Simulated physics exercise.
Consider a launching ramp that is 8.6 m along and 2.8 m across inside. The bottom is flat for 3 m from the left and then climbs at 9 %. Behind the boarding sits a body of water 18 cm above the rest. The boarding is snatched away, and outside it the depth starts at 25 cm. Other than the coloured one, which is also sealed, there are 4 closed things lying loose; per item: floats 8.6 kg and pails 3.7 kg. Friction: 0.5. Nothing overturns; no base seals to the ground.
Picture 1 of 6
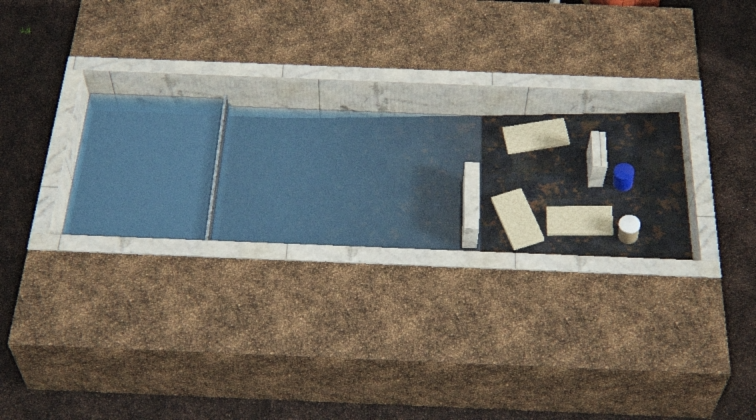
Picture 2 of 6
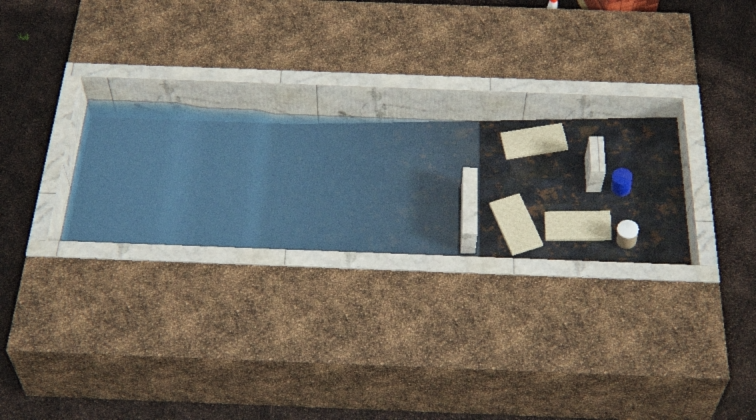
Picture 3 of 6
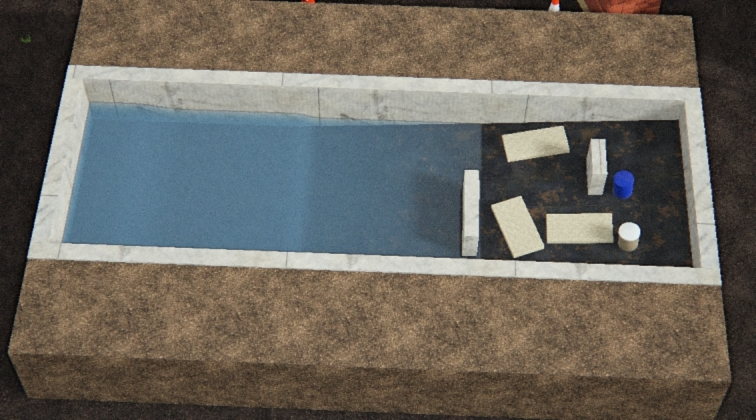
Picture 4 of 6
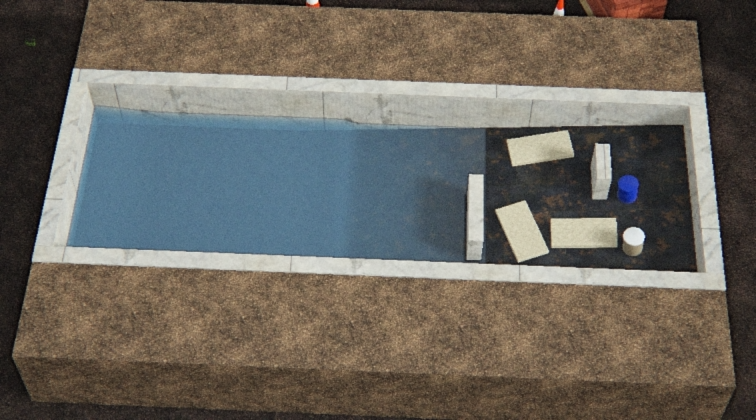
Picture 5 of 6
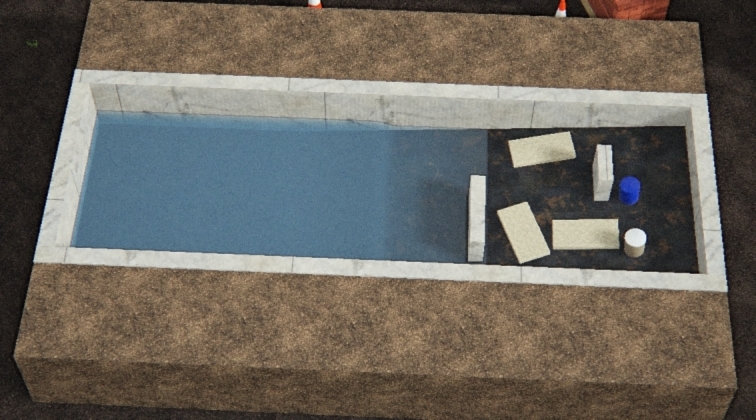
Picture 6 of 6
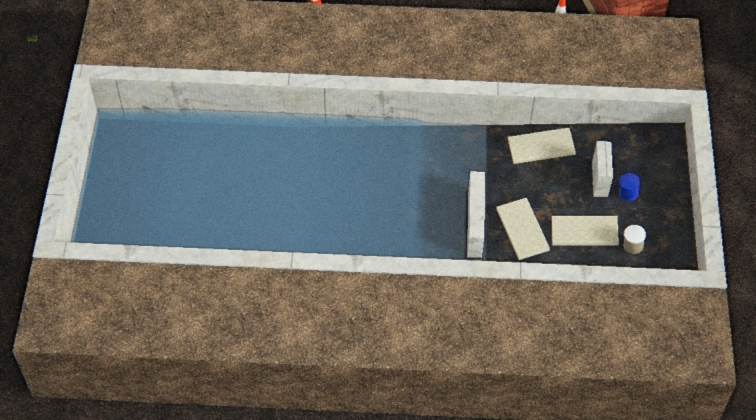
A long stone-walled basin held blue water behind a thin barrier on the left; the barrier vanished and a low swell moved right through the water, while the slabs and pails stayed still.
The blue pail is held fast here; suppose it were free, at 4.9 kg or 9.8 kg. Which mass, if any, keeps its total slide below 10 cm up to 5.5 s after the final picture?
My guess is the modest weighting cuts it.
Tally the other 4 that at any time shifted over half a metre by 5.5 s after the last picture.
I make it 2.
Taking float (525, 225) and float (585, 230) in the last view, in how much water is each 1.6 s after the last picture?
I'd put it at 3 cm and 0 cm respectively.
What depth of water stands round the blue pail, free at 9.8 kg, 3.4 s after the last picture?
Around 1 cm.
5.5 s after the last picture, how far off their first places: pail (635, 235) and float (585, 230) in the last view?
The first is 0 cm from its start, the second 50 cm.
Then, 0.6 s after the last picture the blue pail would be 0 cm from its start with 4.9 kg and 0 cm from its start with 9.8 kg; 0 cm of water round it then.
Then, 1.6 s after the last picture the blue pail would be 0 cm from its start with 4.9 kg and 0 cm from its start with 9.8 kg; 0 cm of water round it then.
Then, 3.4 s after the last picture the blue pail would be 0 cm from its start with 4.9 kg and 0 cm from its start with 9.8 kg; 1 cm of water round it then.
Then, 5.5 s after the last picture the blue pail would be 0 cm from its start with 4.9 kg and 0 cm from its start with 9.8 kg; 2 cm of water round it then.
